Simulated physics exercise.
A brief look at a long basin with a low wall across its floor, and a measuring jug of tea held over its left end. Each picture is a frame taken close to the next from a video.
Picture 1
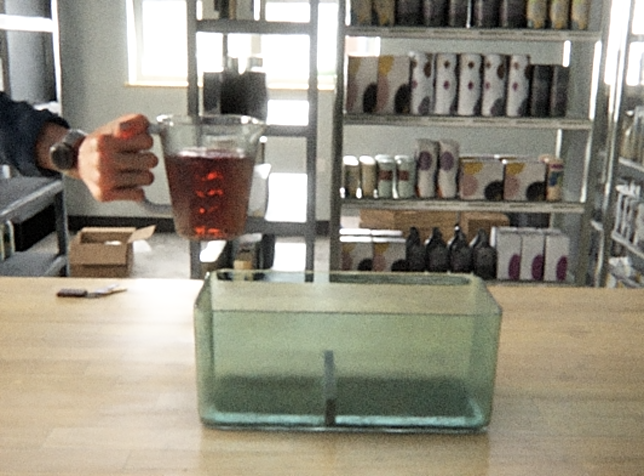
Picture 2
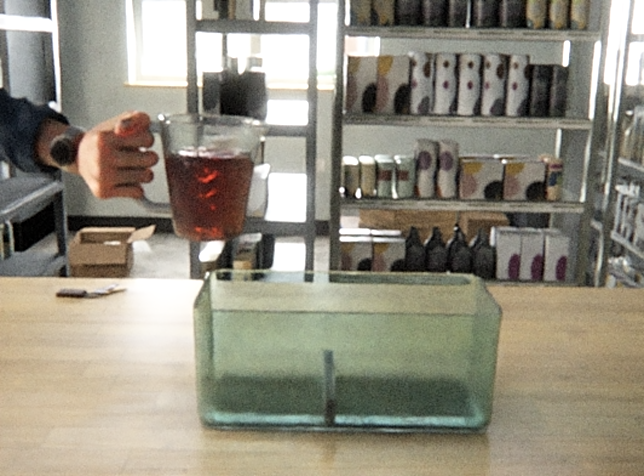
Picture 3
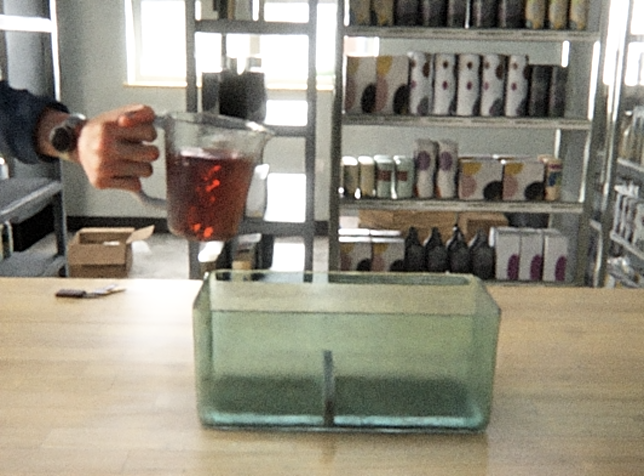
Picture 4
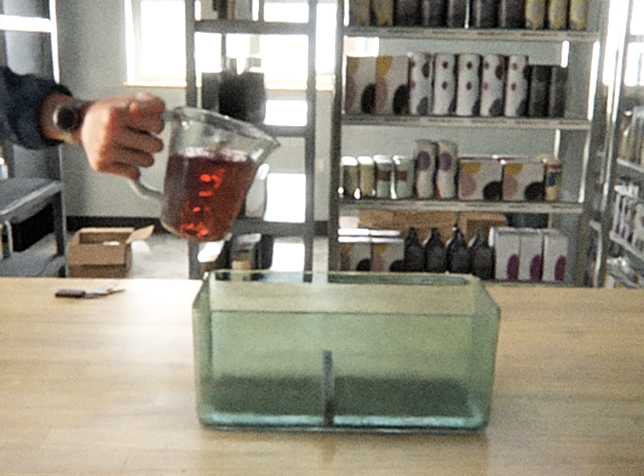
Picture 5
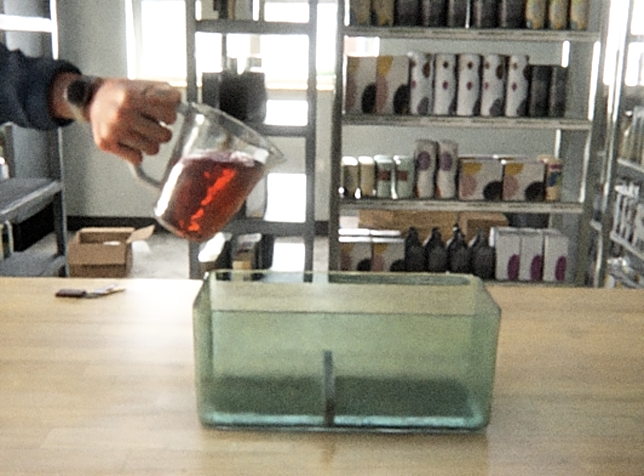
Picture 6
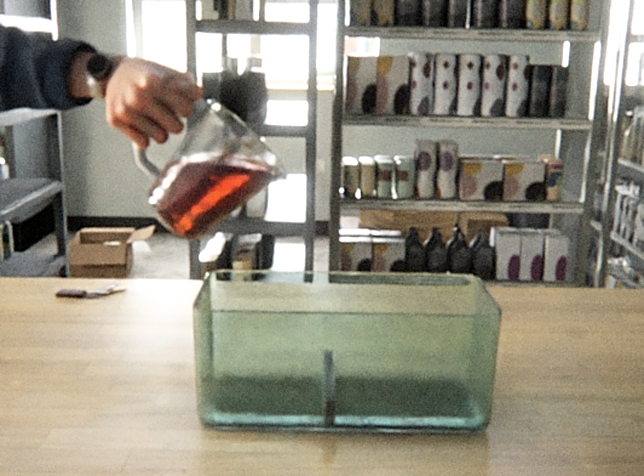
In a storeroom with stocked shelves, a hand tilting a jug of reddish tea rightward above the left end of a glass basin.
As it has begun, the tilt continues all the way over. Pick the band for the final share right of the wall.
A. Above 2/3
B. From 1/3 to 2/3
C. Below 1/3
Option C: Below 1/3.
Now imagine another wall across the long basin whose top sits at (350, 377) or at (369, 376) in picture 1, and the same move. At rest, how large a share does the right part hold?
Roughly 15 % and then 15 %.
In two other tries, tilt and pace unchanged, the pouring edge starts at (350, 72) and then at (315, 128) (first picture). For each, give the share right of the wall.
About 80 % the first time, about 80 % the second.
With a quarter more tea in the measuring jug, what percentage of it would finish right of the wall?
I'd say roughly 35 percent.
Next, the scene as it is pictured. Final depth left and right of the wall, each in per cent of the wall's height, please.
60 left, 10 right, give or take.
A moment on, the measuring jug is tipped right over and 42 per cent is still to pour, 25 is left of the wall and 8 right of it.
Next, the measuring jug is tipped right over and 2 per cent is still to pour, 81 is left of the wall and 13 right of it.
Then the measuring jug is tipped right over and 0 per cent is still to pour, 78 is left of the wall and 19 right of it.
Later the measuring jug is tipped right over and 0 per cent is still to pour, 78 is left of the wall and 19 right of it.
Finally, 78 per cent lies left of the wall, 20 right of it and 2 outside.
